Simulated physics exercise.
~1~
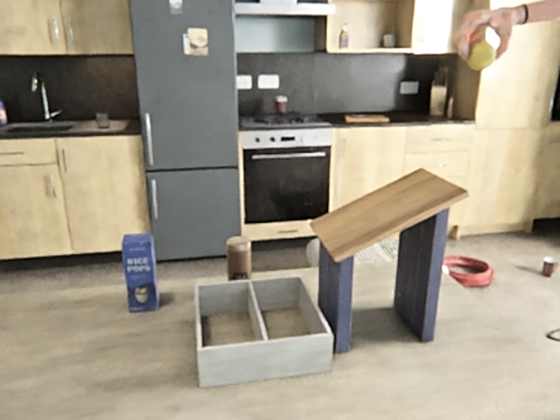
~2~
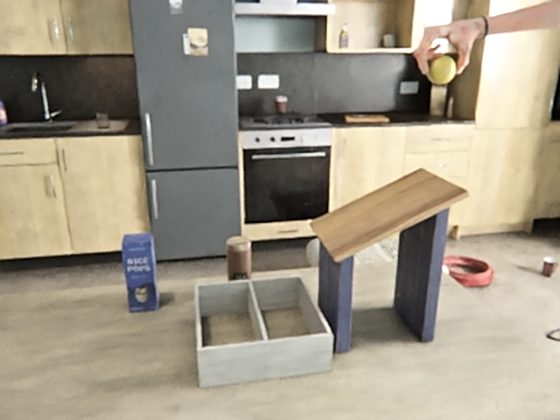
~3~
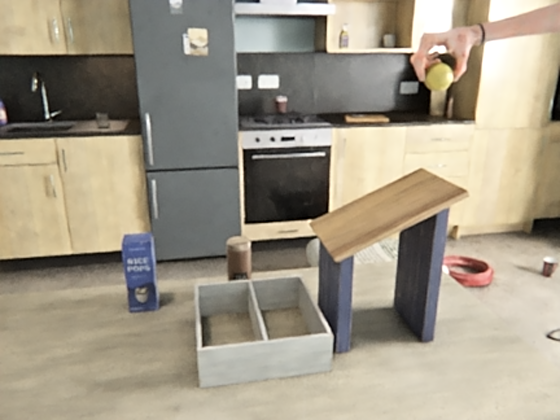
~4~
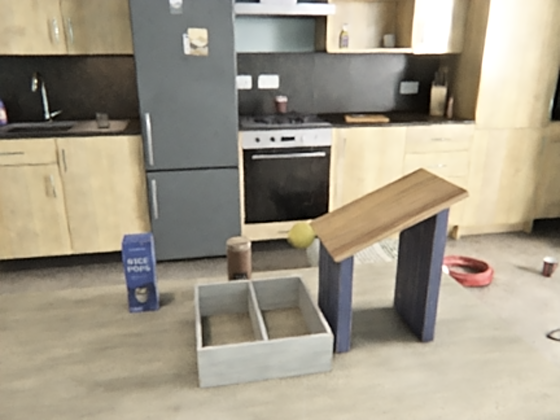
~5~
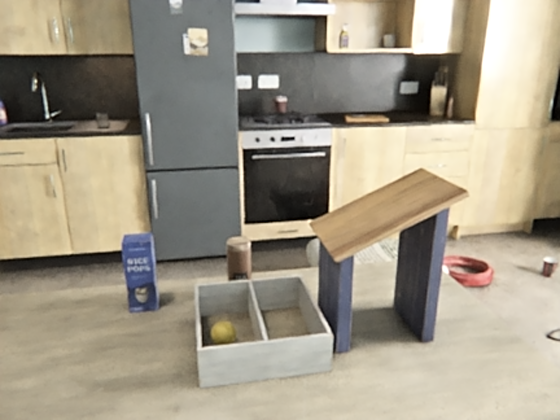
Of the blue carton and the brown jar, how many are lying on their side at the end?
None of them are lying on their side. Both the blue carton and the brown jar are still standing upright.
